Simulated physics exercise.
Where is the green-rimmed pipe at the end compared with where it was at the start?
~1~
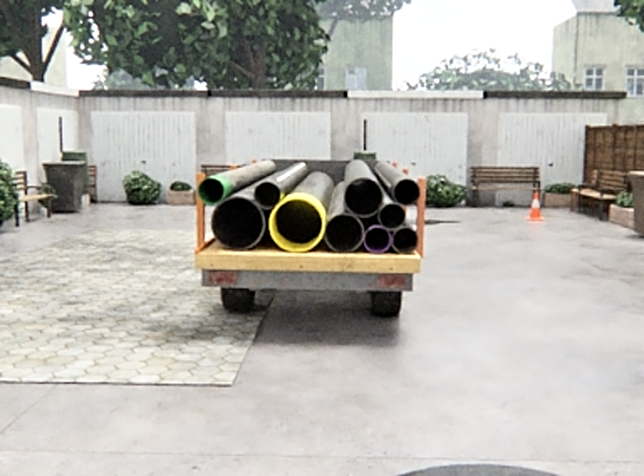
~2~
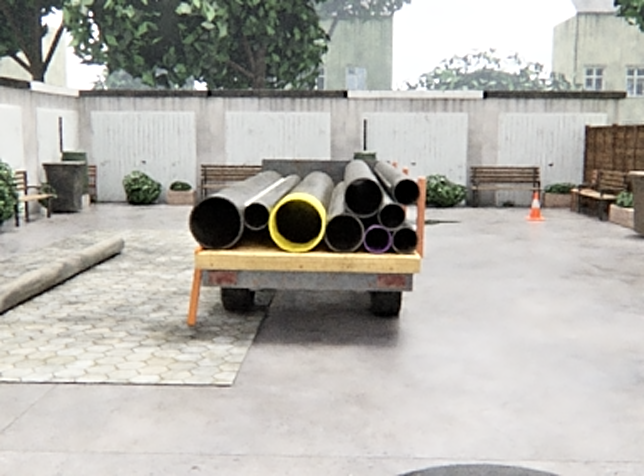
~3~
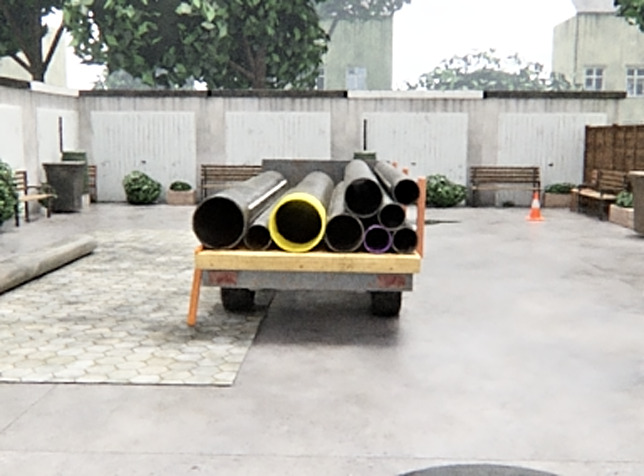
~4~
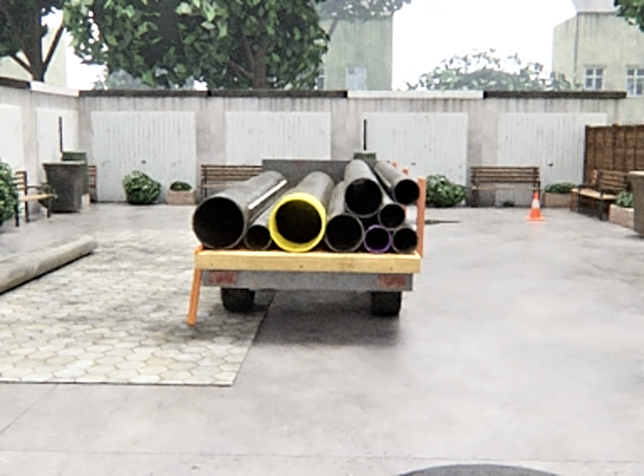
At the start it lies on top of the load at the left side of the trailer. By the end it is on the ground, well to the left of the trailer.
Parked trailer of pipes dropping its left post, the green-rimmed pipe rolling off to rest on paving, the others staying aboard.
